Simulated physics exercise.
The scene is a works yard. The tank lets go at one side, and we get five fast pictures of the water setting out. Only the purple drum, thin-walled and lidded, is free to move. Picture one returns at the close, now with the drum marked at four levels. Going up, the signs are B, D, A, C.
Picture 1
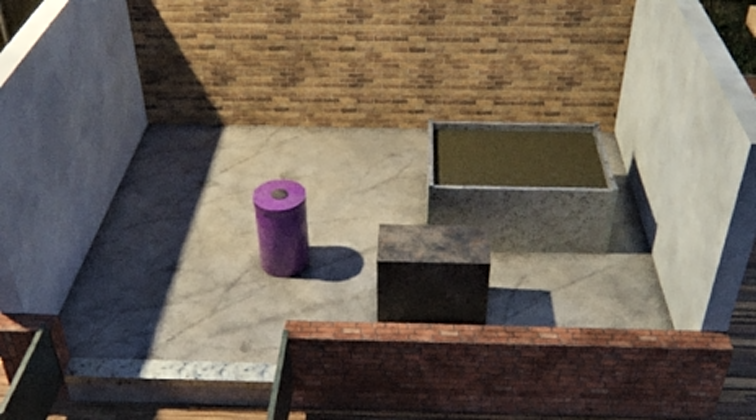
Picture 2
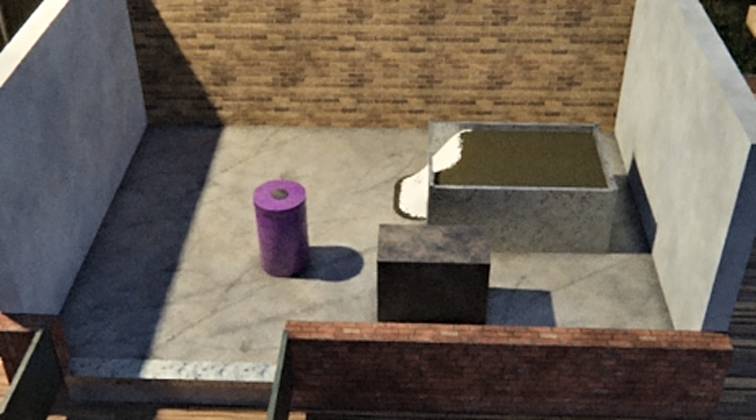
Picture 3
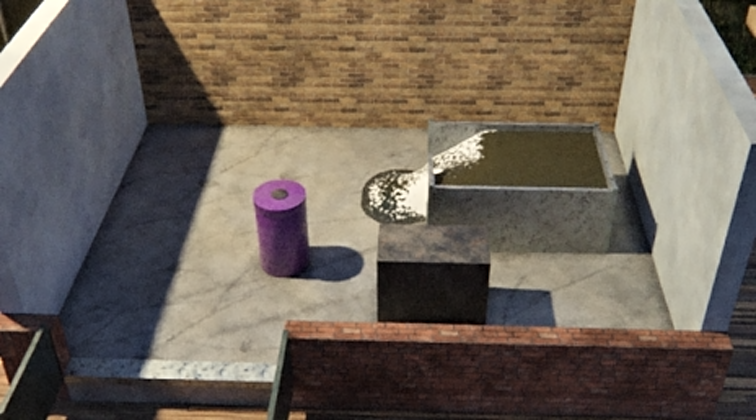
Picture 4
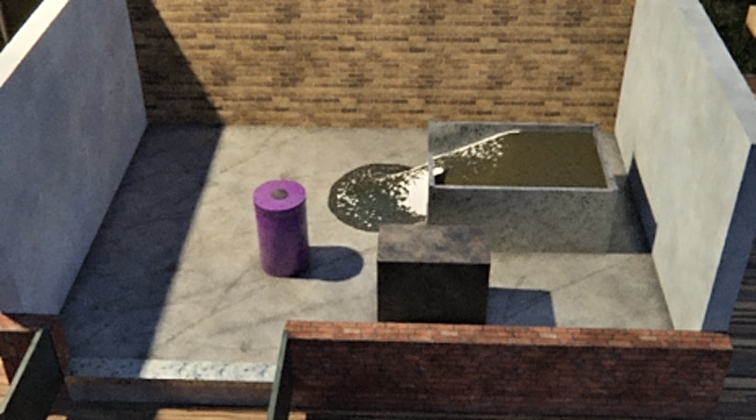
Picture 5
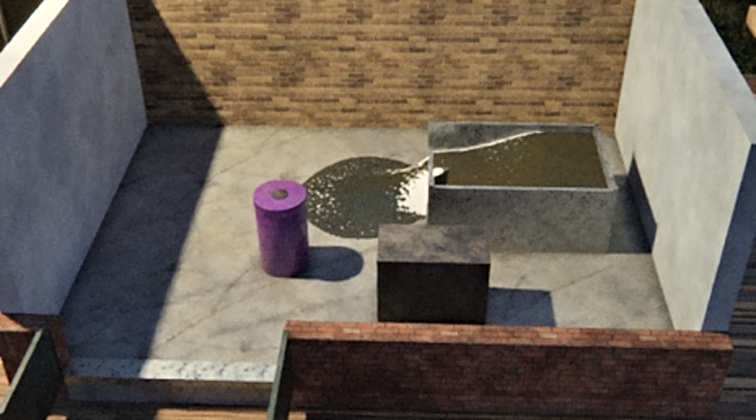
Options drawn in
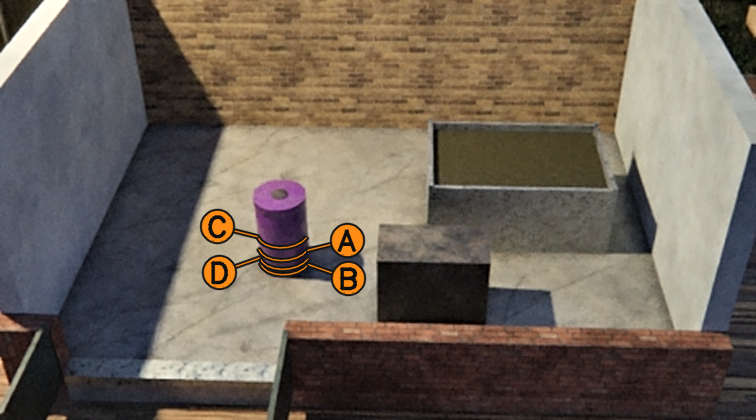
A large concrete tank full of murky water stands at the right of a walled yard, seen from above by a still camera. A purple drum stands upright left of centre, with a dark block in front of the tank and brick walls behind and in the foreground. Water pours from the tank's left side, foaming white, and spreads leftward across the grey floor while the drum stays still.
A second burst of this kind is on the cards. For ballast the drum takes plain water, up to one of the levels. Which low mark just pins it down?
Choose D.
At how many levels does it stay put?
Three of them.
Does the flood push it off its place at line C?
No, not at all.
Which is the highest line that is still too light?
The answer is B.
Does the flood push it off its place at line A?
No, that is safe.
On the marked copy, A at (280, 260); B at (282, 274); C at (279, 247); D at (281, 269); from the bottom up B, D, A, C.
Choosing A, it does not move.
Choosing B, it is pushed about its own width away.
Choosing C, it does not move.
Choosing D, it does not move.
